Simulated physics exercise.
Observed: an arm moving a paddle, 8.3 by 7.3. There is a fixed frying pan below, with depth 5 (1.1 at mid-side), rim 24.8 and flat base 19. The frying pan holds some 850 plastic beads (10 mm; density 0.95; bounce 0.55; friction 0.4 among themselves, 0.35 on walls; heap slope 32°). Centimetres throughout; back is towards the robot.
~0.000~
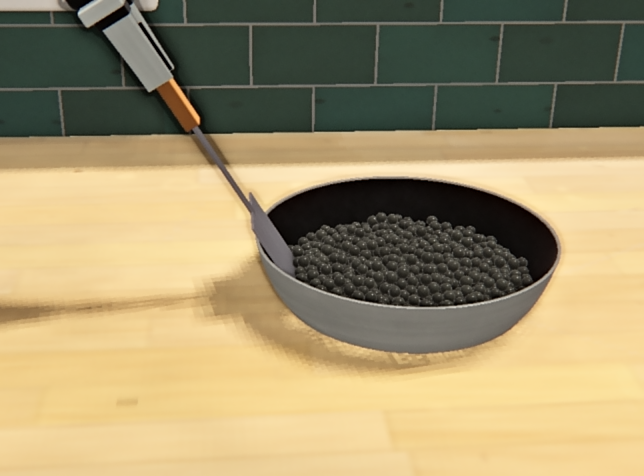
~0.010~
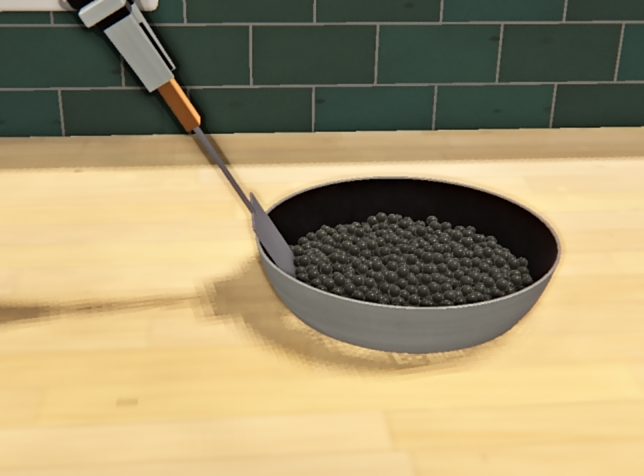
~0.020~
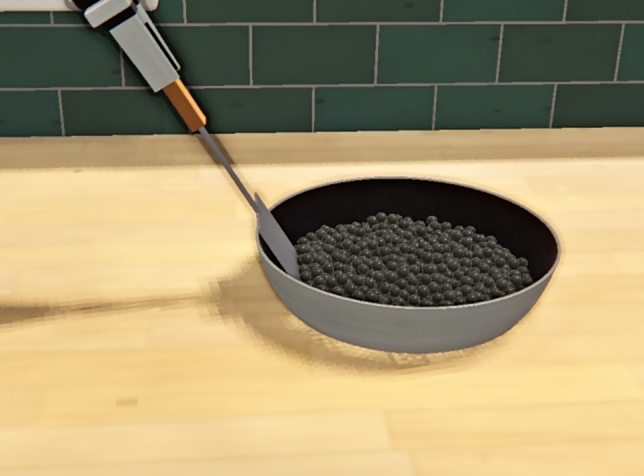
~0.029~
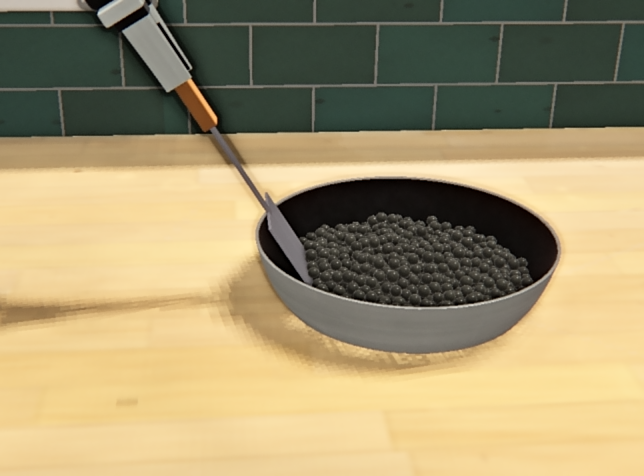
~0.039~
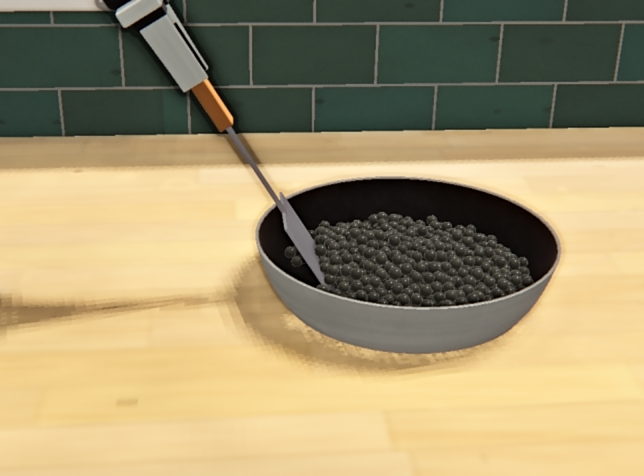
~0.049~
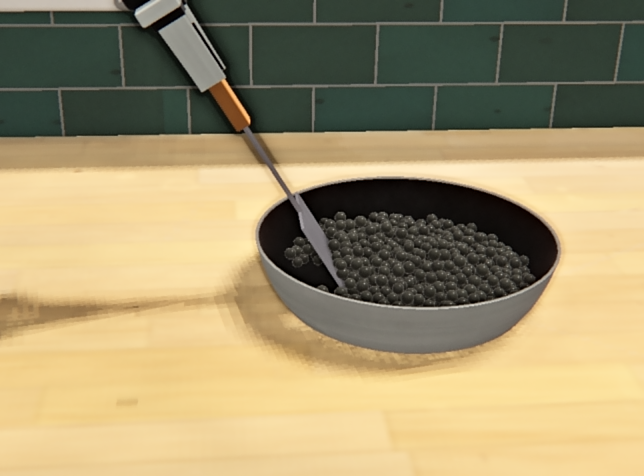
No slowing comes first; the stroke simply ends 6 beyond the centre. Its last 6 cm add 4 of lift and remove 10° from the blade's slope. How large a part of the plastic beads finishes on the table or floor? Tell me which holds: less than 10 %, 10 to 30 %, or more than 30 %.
10 to 30 % holds.
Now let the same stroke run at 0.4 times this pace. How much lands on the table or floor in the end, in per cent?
That comes to some 0 per cent, roughly.
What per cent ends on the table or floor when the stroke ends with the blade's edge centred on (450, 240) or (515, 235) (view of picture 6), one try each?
First try about 10 percent, second about 25 percent.
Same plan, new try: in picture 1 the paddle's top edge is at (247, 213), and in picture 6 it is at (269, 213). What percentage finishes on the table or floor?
Off the vessel, on the table or floor: Some 0 percent.
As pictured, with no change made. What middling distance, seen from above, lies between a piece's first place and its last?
Level distance of roughly 2 cm.
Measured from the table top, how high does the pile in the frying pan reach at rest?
Peak at rest, approximately 5.0 centimetres.
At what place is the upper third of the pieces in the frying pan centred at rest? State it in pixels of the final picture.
Centre: Roughly (489, 266).
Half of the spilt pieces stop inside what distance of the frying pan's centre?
Distance, approx.: 62 cm.
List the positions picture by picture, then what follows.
Paddle top edge at (251, 210), sloping 59°; upper third of the load around (400, 263), from x 290 to 530, top at y 220; 851 in the frying pan, in the first picture.
Paddle top edge at (252, 210), sloping 59°; upper third of the load around (400, 263), from x 290 to 530, top at y 220, in the second picture.
Paddle top edge at (257, 210), sloping 59°; upper third of the load around (398, 263), from x 290 to 530, top at y 220, in the third picture.
Paddle top edge at (268, 210), sloping 59°; upper third of the load around (394, 263), from x 290 to 530, top at y 220, in the fourth picture.
Paddle top edge at (283, 210), sloping 59°; upper third of the load around (392, 260), from x 290 to 530, top at y 215, in the fifth picture.
Paddle top edge at (299, 209), sloping 59°; upper third of the load around (392, 257), from x 290 to 530, top at y 220; 851 in the frying pan, in the sixth picture.
By 0.07 s, sloping 59°, highest piece 7 above the table; 851 in the frying pan.
By 0.10 s, sloping 56°, highest piece 8 above the table; 851 in the frying pan.
By 0.31 s, sloping 49°, highest piece 6 above the table; 715 in the frying pan, 123 on the table or floor, 13 on the blade or in flight.
By 1.36 s, sloping 49°, highest piece 5 above the table; 715 in the frying pan, 136 on the table or floor.
Final count, 715 in the frying pan, 136 on the table or floor. That is 16 % on the table or floor.
